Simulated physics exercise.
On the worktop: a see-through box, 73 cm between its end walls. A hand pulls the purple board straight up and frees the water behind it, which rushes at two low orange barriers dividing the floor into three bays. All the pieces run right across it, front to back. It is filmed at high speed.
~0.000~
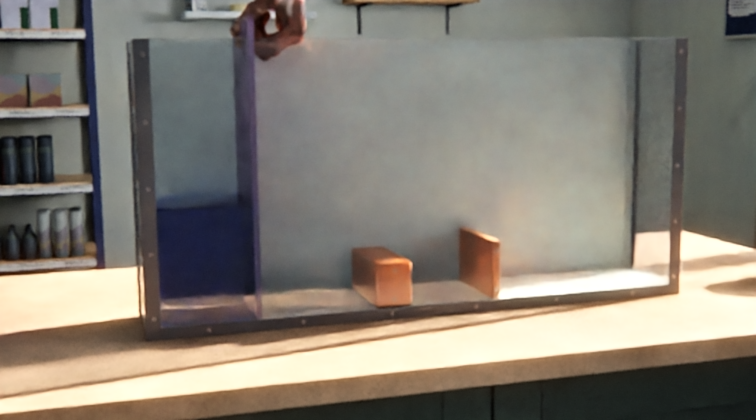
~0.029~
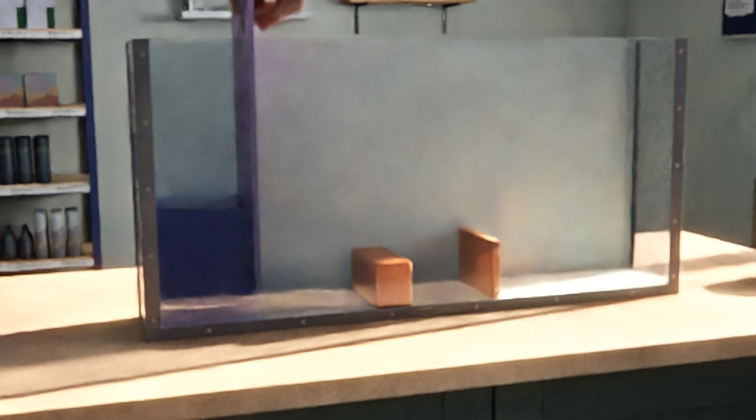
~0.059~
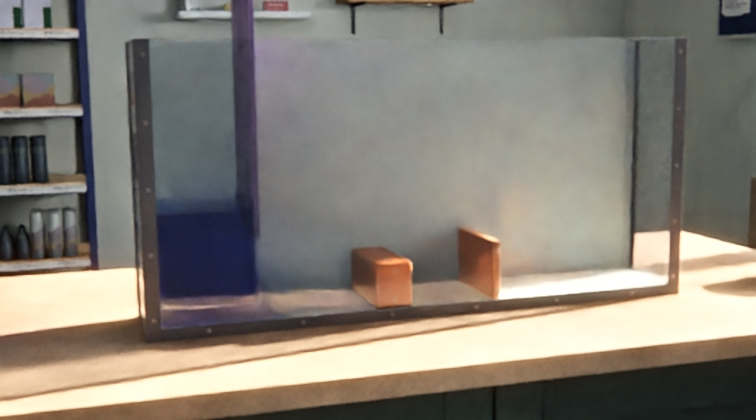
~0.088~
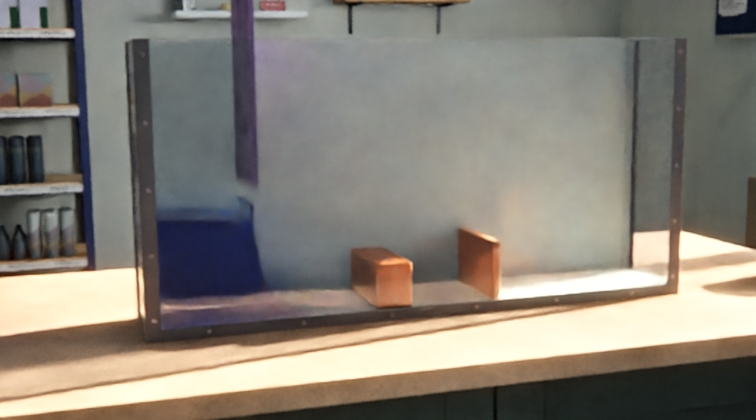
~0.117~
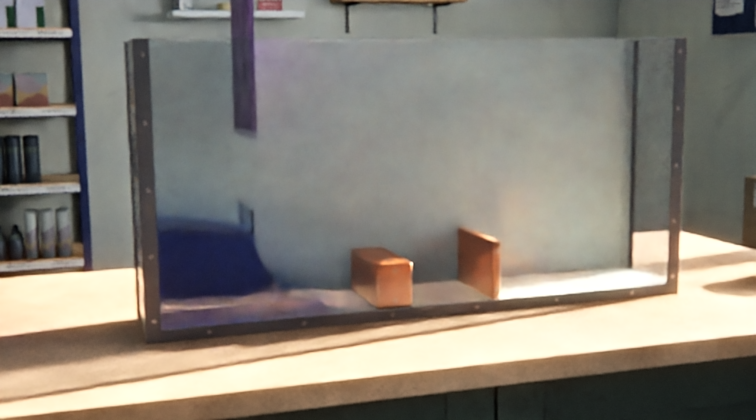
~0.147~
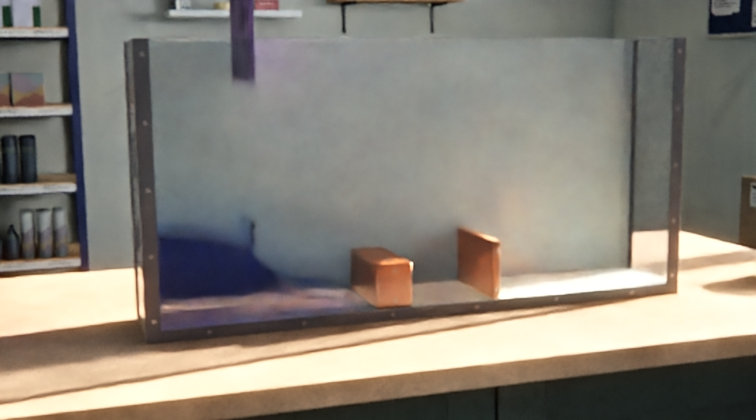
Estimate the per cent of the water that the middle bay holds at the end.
About 26 per cent.
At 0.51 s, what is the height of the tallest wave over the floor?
About 23.5 cm.
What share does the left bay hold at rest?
Some 74 per cent.
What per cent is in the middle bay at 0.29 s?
Some 0 per cent.
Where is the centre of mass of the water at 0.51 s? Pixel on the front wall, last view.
Around (333, 278).
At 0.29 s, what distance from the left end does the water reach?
About 32 cm.
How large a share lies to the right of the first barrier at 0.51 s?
About 22 per cent.
By 0.29 s 99 per cent is still short of the first barrier, 0 is over the second.
By 0.51 s 77 per cent is still short of the first barrier, 0 is over the second.
By 0.90 s 76 per cent is still short of the first barrier, 0 is over the second.
At rest it is 74 per cent left, 26 middle, 1 right.
